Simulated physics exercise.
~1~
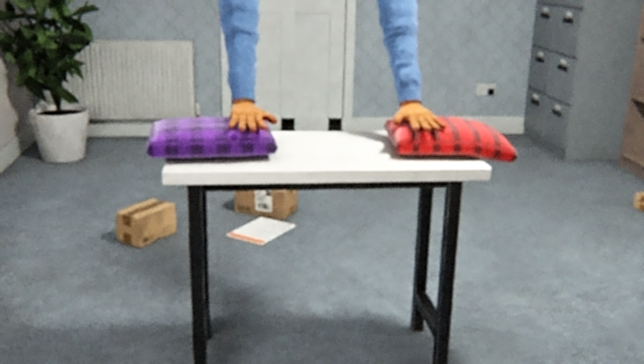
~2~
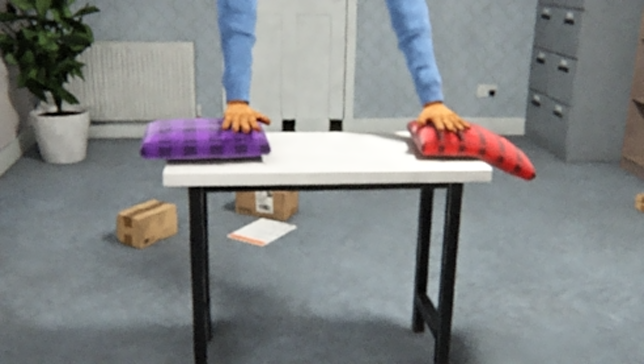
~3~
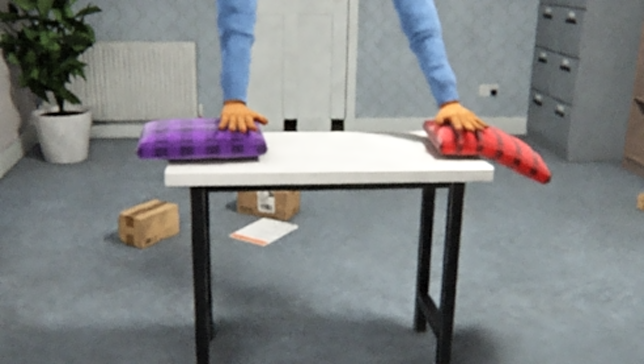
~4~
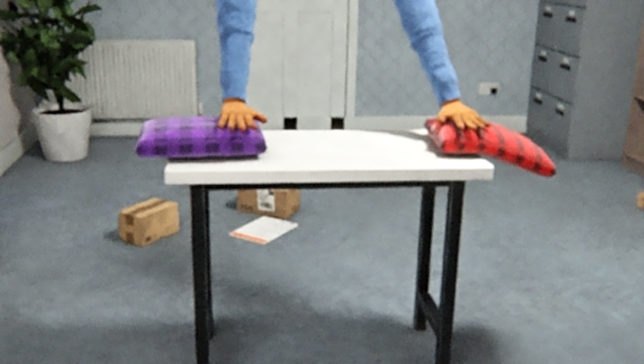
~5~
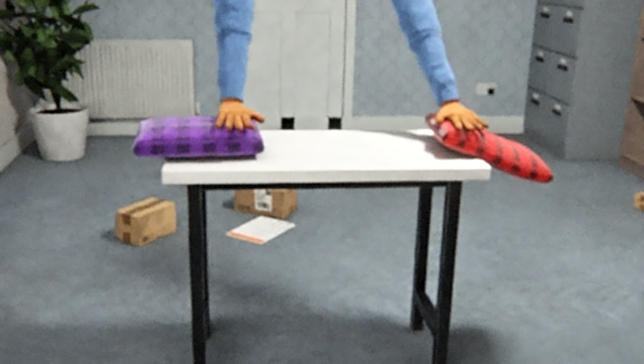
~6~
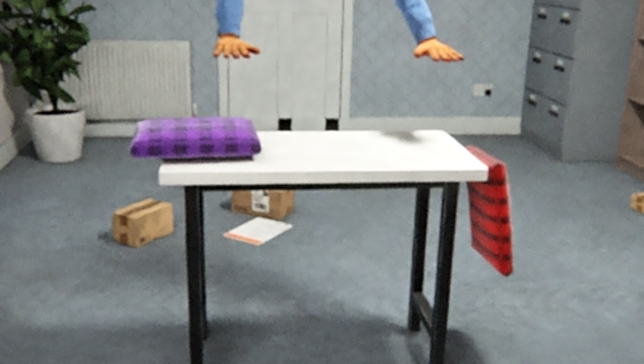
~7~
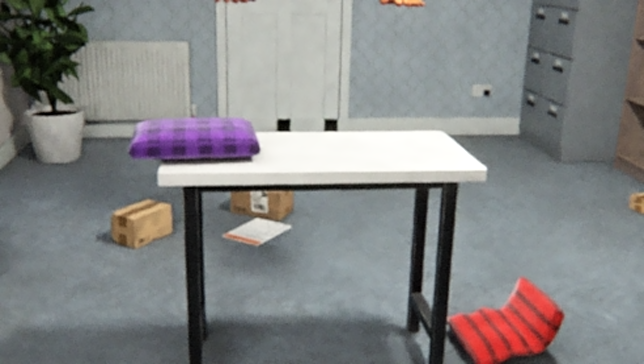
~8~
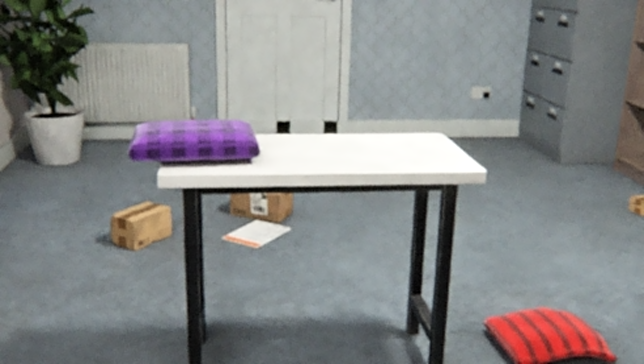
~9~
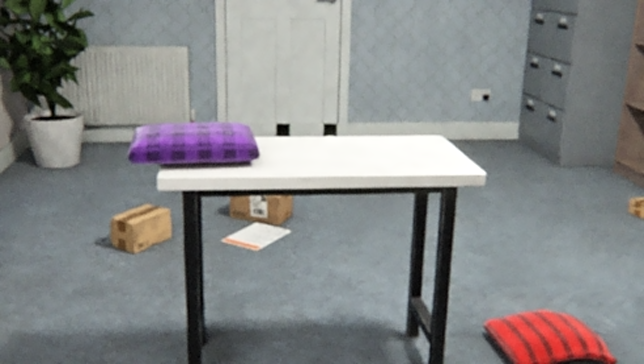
A red pillow toppled off the right end of a white-topped bench after two hands slid it and a purple cushion apart and lifted away; the cushion stayed on the left end while the pillow ended up on the floor.
